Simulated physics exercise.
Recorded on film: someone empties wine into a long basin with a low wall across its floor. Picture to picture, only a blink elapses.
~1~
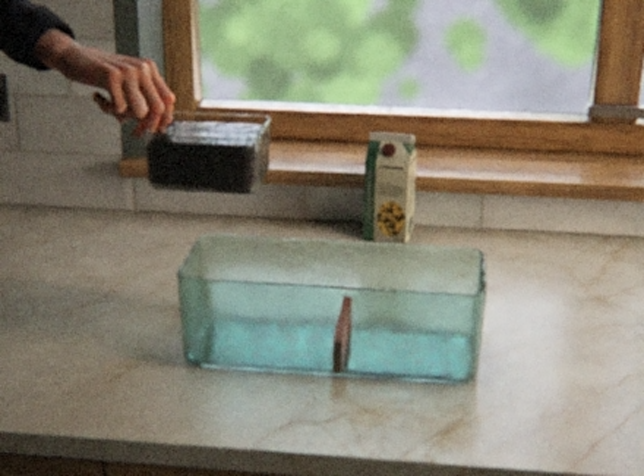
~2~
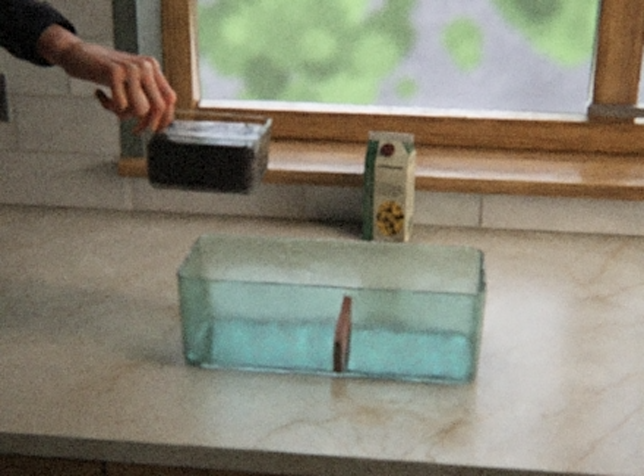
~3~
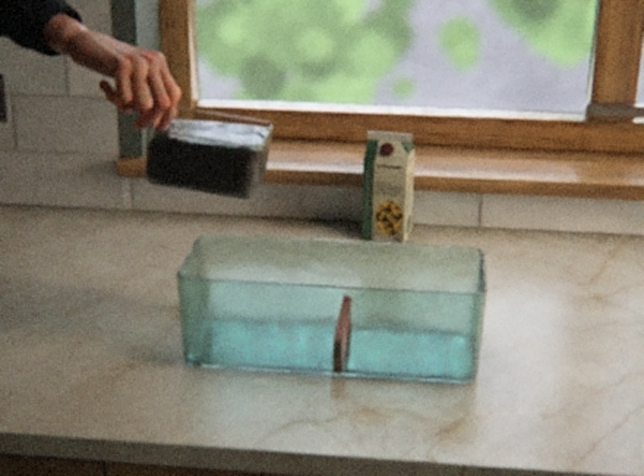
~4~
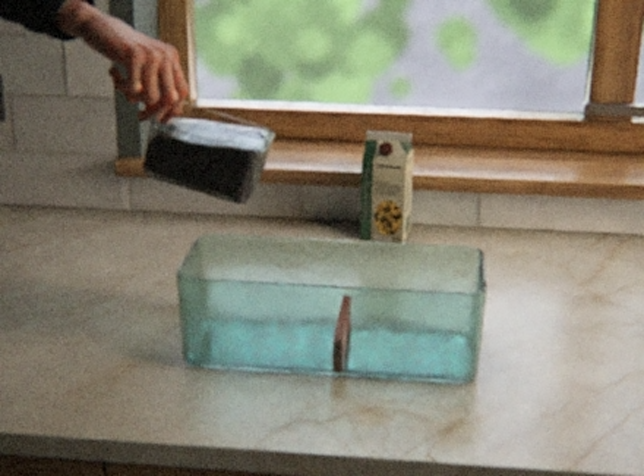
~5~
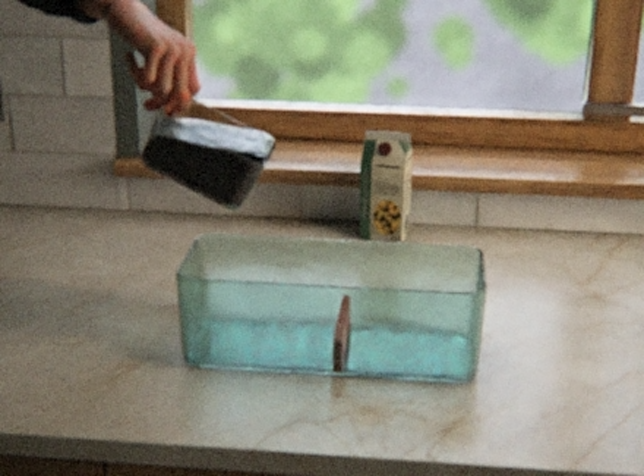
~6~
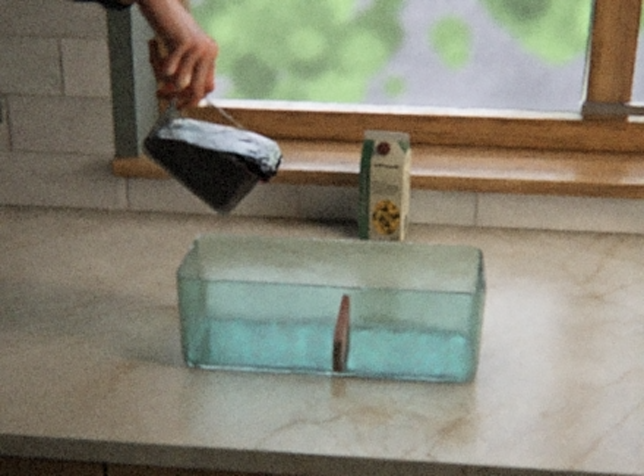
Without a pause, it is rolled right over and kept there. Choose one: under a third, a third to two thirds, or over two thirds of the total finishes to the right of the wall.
Under a third finishes to the right of the wall.
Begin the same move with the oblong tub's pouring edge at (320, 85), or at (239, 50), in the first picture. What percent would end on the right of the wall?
Try one: 65 %; try two: 15 %.
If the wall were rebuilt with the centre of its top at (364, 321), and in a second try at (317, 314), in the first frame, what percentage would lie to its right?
15 % then 35 %, approximately.
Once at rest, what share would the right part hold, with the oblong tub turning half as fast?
Roughly 15 in a hundred.
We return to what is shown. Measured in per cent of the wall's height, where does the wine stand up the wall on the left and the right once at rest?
Once it settles, the left reaches around 50 and the right around 10.
A moment on, the oblong tub is tipped right over and 9 per cent is still to pour, 56 is left of the wall and 0 right of it.
Next, the oblong tub is tipped right over and 1 per cent is still to pour, 80 is left of the wall and 6 right of it.
Then the oblong tub is tipped right over and 0 per cent is still to pour, 77 is left of the wall and 16 right of it.
Later the oblong tub is tipped right over and 0 per cent is still to pour, 77 is left of the wall and 16 right of it.
At rest 77 per cent lies left of the wall, 16 right of it and 7 outside.
